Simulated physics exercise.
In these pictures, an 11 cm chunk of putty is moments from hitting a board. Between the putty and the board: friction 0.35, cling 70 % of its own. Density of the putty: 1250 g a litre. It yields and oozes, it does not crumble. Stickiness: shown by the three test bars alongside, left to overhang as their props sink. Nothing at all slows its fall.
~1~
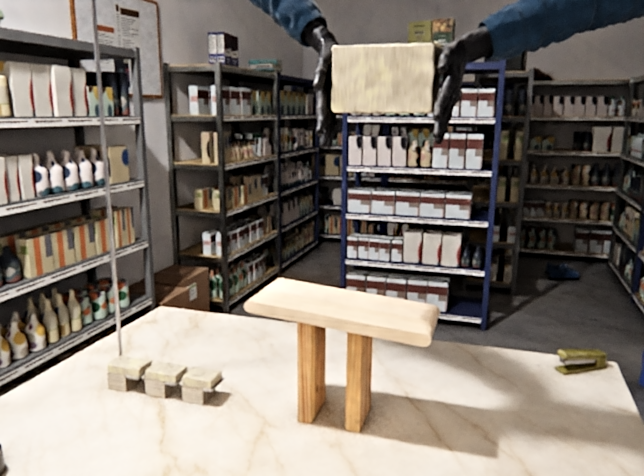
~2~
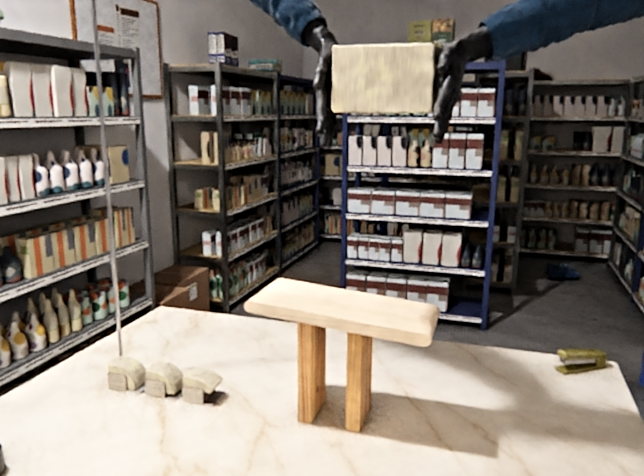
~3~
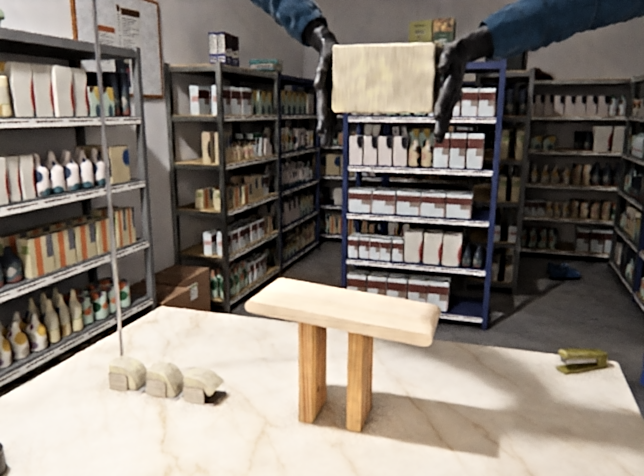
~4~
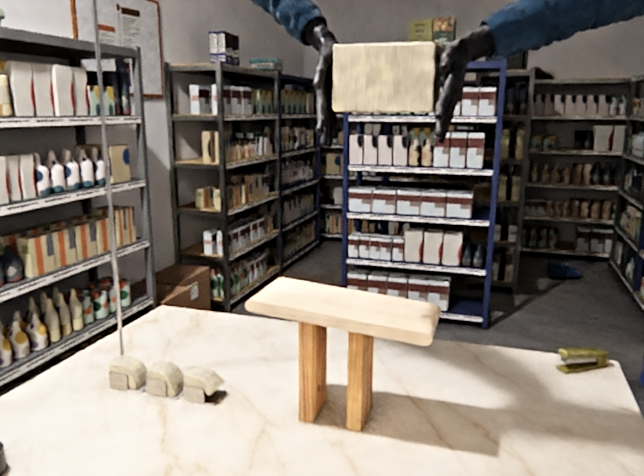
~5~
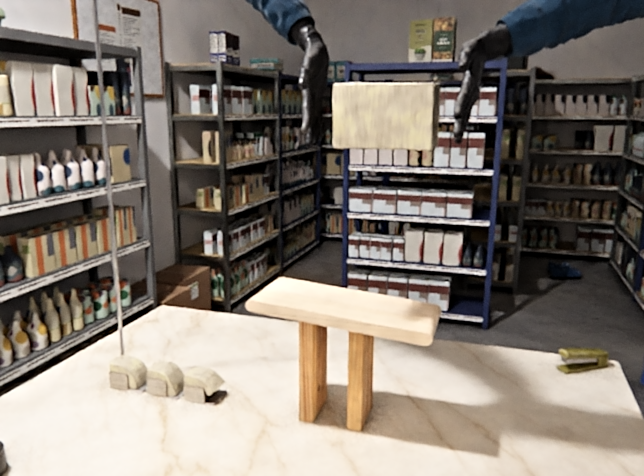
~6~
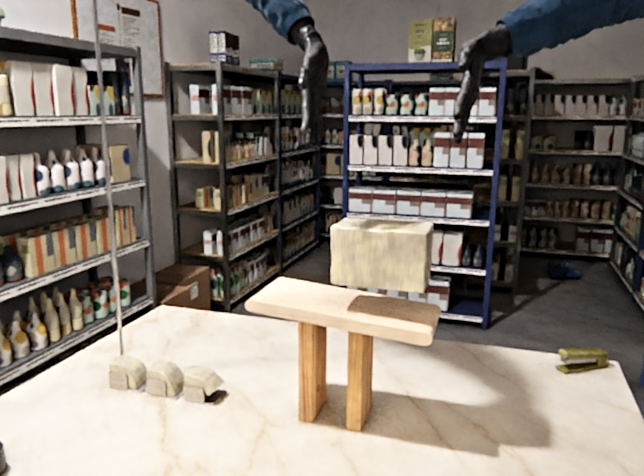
To begin with, two dark-gloved hands hold a pale block above a wooden board on two upright supports, while the ends of three small bars on the left bend downward. The hands then move apart and release the block, which drops to just above the board as the bars stay drooped.
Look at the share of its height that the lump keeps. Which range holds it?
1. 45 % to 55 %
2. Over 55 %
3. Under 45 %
Under 45 %.
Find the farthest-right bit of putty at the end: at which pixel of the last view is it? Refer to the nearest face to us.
Near (438, 334).
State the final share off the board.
Around 40 per cent is off the board.
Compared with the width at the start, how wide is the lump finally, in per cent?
I'd put it at some 210 %.
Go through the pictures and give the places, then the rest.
In the first frame, crest of the putty at (435, 42); drop of the bar ends 0, 0, 0 (left to right).
In the second frame, crest of the putty at (435, 42); drop of the bar ends 3.9 cm, 3.4 cm, 1.3 cm (left to right).
In the third frame, crest of the putty at (435, 42); drop of the bar ends 3.9 cm, 3.9 cm, 1.9 cm (left to right).
In the fourth frame, crest of the putty at (436, 41); drop of the bar ends 4.0 cm, 3.9 cm, 2.1 cm (left to right).
In the fifth frame, crest of the putty at (434, 82); drop of the bar ends 4.0 cm, 3.9 cm, 2.2 cm (left to right).
In the sixth frame, crest of the putty at (427, 233); drop of the bar ends 4.0 cm, 3.9 cm, 2.2 cm (left to right).
Last picture + 0.11 s, it stands 47 % of its first height and 10 % has gone off the board.
Last picture + 0.24 s, it stands 42 % of its first height and 30 % has gone off the board.
Last picture + 0.38 s, it stands 42 % of its first height and 37 % has gone off the board.
Last picture + 0.51 s, it stands 42 % of its first height and 39 % has gone off the board.
Last picture + 0.61 s, it stands 42 % of its first height and 39 % has gone off the board.
